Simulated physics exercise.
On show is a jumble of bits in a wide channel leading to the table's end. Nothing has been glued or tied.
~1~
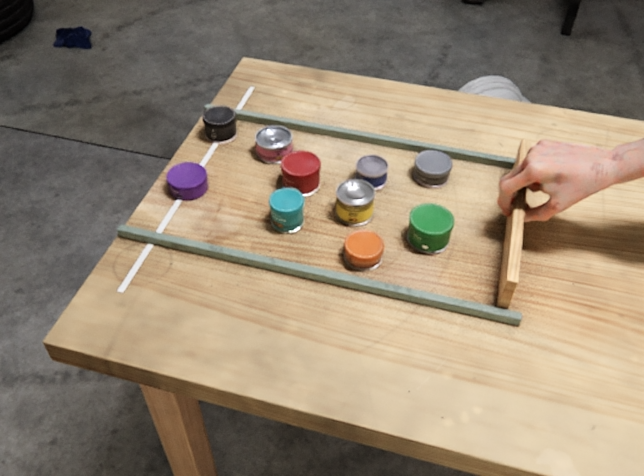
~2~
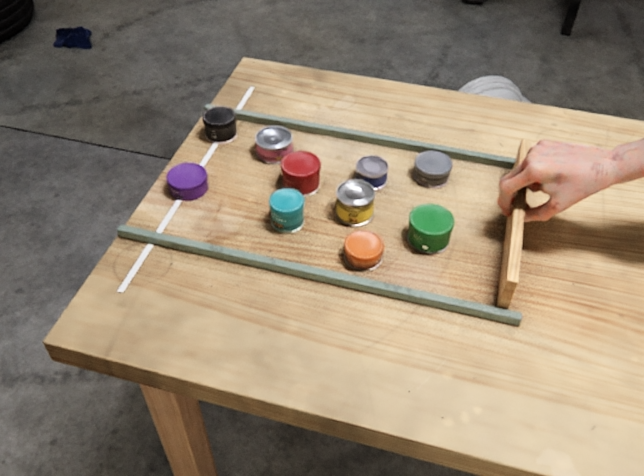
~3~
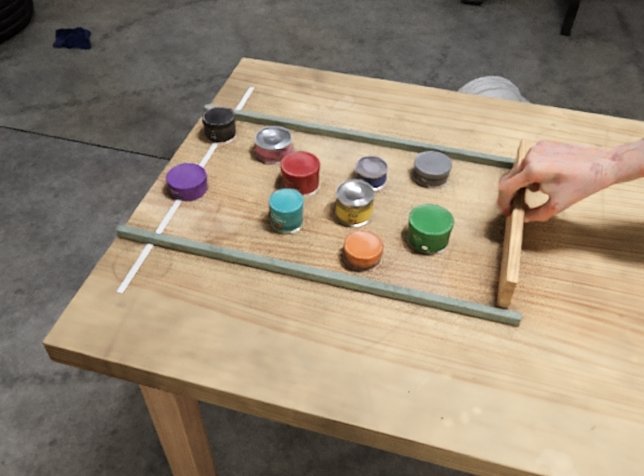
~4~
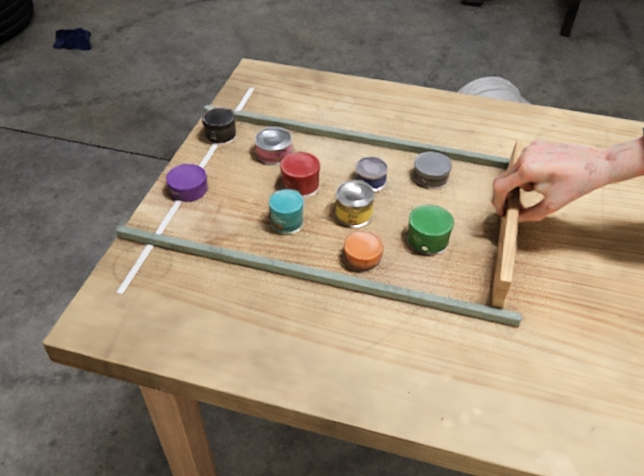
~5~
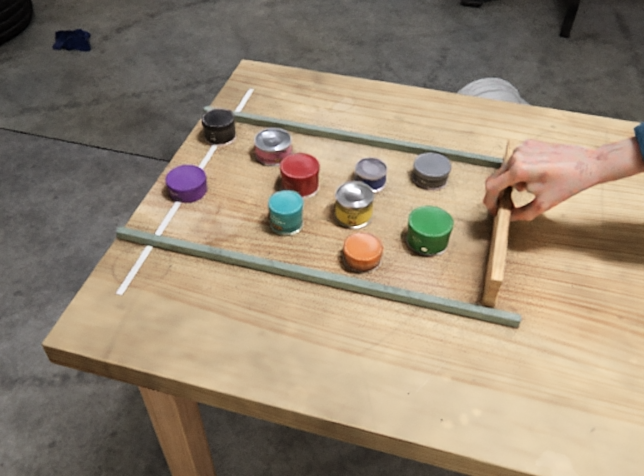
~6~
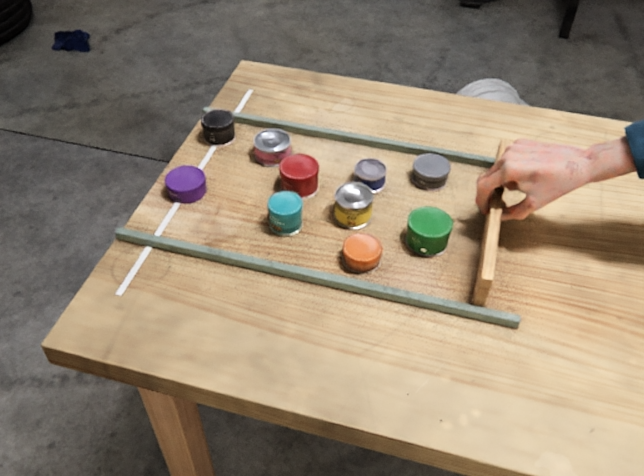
A hand holding a wooden board upright on a table, then sliding it slightly left between green strips toward colourful small tubs.
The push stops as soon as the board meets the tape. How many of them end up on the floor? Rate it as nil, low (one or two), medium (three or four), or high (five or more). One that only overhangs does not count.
High, five or more.
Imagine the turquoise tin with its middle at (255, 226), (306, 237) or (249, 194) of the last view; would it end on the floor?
Turquoise tin: Goes down; goes down; goes down.
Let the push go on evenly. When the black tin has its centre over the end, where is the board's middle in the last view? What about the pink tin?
Roughly (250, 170); for the second one, roughly (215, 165).
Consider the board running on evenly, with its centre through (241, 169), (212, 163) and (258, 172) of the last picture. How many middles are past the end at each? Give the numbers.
Respectively 1, 3 and 0.
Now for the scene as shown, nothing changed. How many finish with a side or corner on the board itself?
The count in contact is 5.
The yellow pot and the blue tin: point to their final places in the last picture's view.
Listed in order, first is (179, 161) and the other is (196, 144).
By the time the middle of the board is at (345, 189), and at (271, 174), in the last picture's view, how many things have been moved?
The number moved is 8 and then 9.
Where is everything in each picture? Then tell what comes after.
In the first frame, black tin (220, 125); purple tub (188, 181); pink tin (274, 145); board (515, 219); tape (197, 172).
In the second frame, purple tub (188, 181); turquoise tin (287, 211).
In the third frame, pink tin (274, 146); grey tin (432, 170).
In the fourth frame, black tin (220, 126); board (509, 219).
In the fifth frame, purple tub (187, 184); red tin (300, 176).
In the sixth frame, black tin (219, 128); purple tub (186, 184); pink tin (273, 148); board (493, 217); tape (196, 175).
Soon after, none off yet; black tin at rest near (219, 128); purple tub at rest near (186, 184); pink tin at rest near (273, 148).
After that, none off yet; black tin at rest near (219, 128); purple tub at rest near (186, 184); pink tin displaced about its own width near (257, 137).
In the end, the number that fall off is five or more; gone, turquoise tin, red tin, pink tin, purple tub and black tin.
